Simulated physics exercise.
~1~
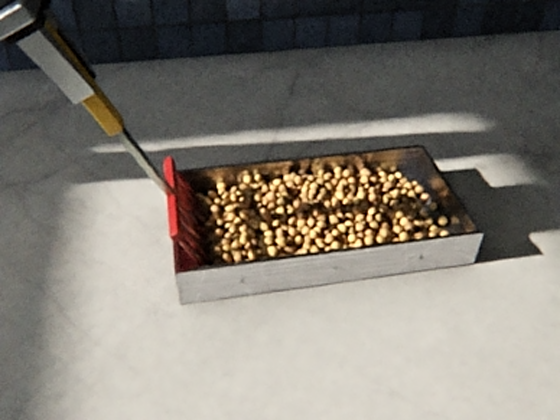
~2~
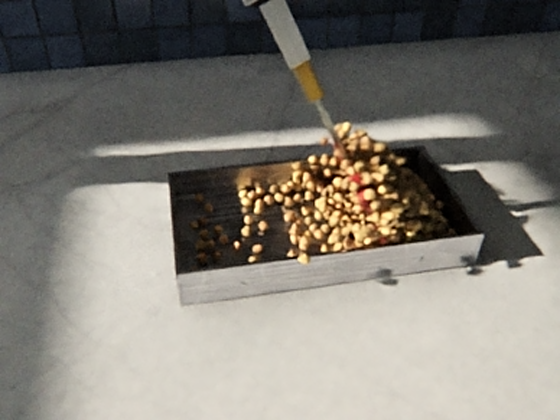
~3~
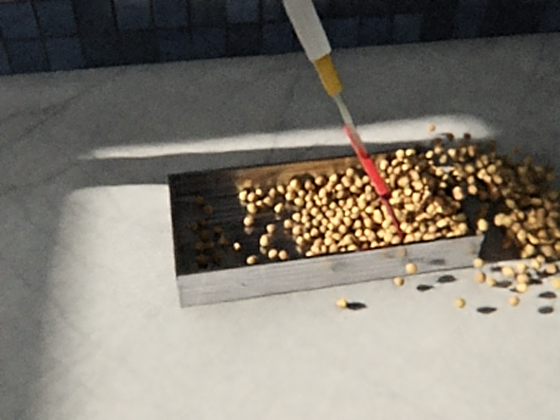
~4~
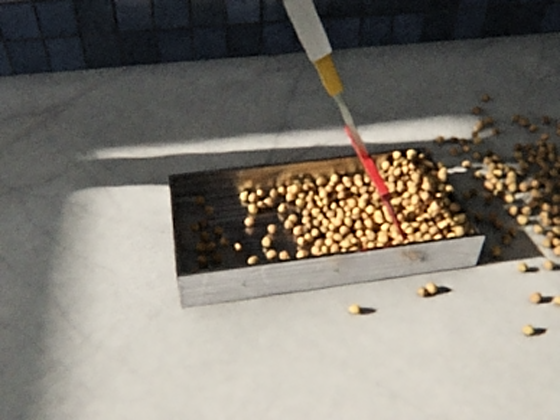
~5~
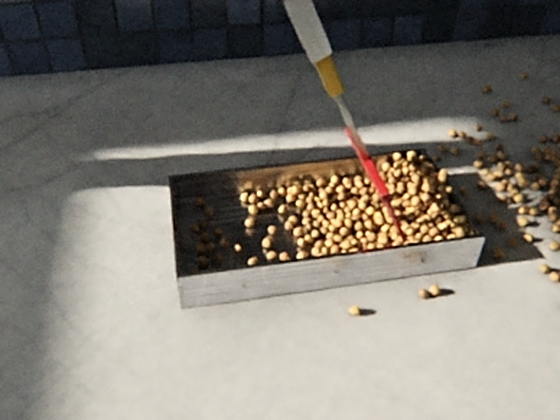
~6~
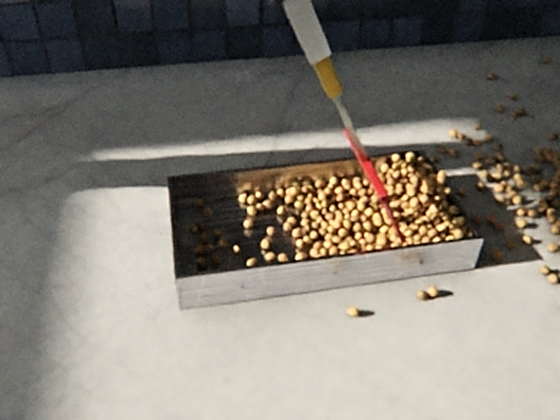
At the start, a red comb-like tool held by a robot's gripper stands at the left end of a shallow metal tin filled with dried chickpeas. The tool sweeps to the right through the tin, heaping the chickpeas towards the far end and leaving only a few scattered behind it. As it nears the right end, a large part of the heap spills over the wall onto the pale table. The tool then stops, and the loose chickpeas spread out and settle. In the end, many remain in the tin around the still tool, while many others lie strewn to the right.
